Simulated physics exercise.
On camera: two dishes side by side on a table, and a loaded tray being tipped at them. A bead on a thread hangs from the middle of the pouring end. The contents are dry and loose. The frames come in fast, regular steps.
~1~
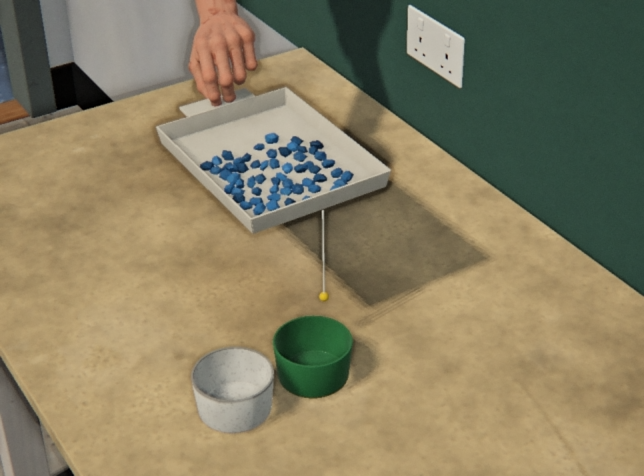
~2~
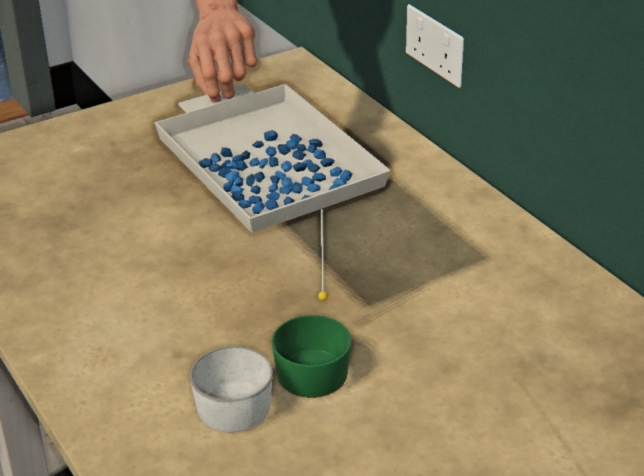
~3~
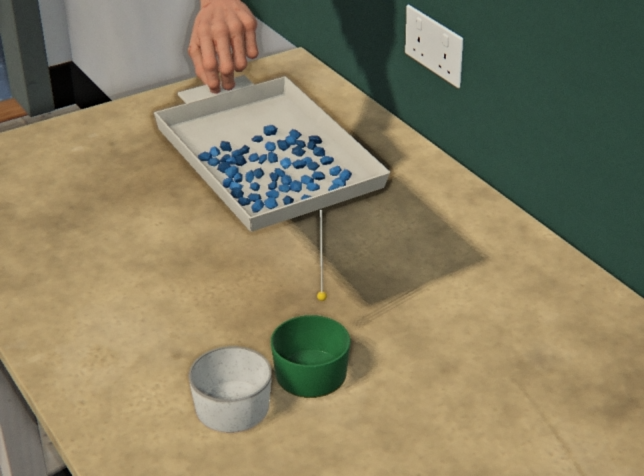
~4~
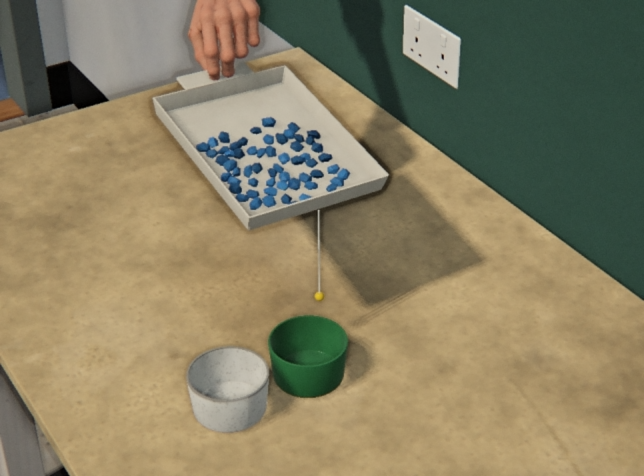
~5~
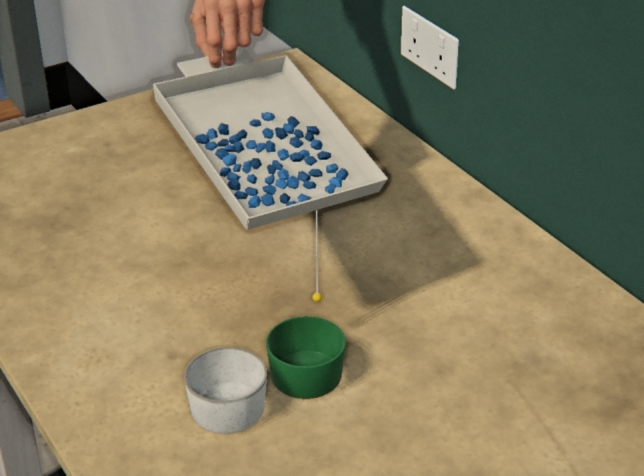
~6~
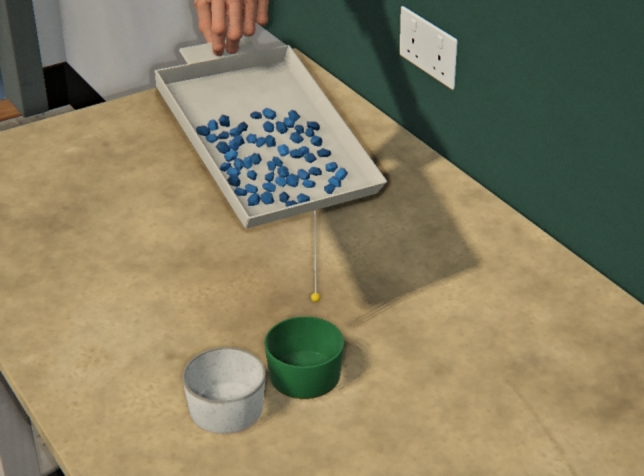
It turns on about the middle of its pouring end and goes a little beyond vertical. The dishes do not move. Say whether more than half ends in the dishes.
In the dishes lies under half of it.
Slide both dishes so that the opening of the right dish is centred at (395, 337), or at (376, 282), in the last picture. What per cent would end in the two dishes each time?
Roughly 20 per cent, and 30 per cent.
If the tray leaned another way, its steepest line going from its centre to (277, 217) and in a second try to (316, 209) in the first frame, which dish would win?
First the right dish, then the right one.
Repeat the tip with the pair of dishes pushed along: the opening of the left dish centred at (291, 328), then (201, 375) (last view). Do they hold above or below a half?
First the larger part, then not half.
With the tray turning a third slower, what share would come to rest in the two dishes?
Roughly 20 in a hundred.
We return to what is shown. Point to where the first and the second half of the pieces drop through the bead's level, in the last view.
At about (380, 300), then at (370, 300).
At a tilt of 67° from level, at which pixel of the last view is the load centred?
At about (325, 186).
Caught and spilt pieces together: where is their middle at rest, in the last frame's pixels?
At about (391, 345).
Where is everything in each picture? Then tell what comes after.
Corners of the pouring end at (252, 216) and (386, 170), level; middle of the load at (282, 177), aquarium stones; left dish at (253, 411); right dish at (334, 377); bead on its thread at (324, 297), in the first picture.
Corners of the pouring end at (252, 215) and (385, 170), level; middle of the load at (281, 176), in the second picture.
Corners of the pouring end at (252, 215) and (385, 171), tipped barely, lowest at the right corner; middle of the load at (281, 173), in the third picture.
Corners of the pouring end at (251, 214) and (384, 174), tipped a little, lowest at the right corner; middle of the load at (279, 169), in the fourth picture.
Corners of the pouring end at (250, 215) and (383, 177), tipped clearly, lowest at the right corner; middle of the load at (278, 166), in the fifth picture.
Corners of the pouring end at (250, 215) and (382, 180), tipped clearly, lowest at the right corner; middle of the load at (278, 162), a stray few on the move; left dish at (244, 412); right dish at (325, 378), in the sixth picture.
Soon, tray tipped steeply; nearly all on the tray; a stray few in the air.
A while on, tray tipped past a quarter turn; about a third on the tray; a stray few in the right dish; about a third outside both; about a quarter in the air.
Towards the end, tray tipped past a quarter turn; a small part in the right dish; nearly all outside both.
Finally, tray tipped past a quarter turn; none in the left dish; a small part in the right dish; nearly all outside both.
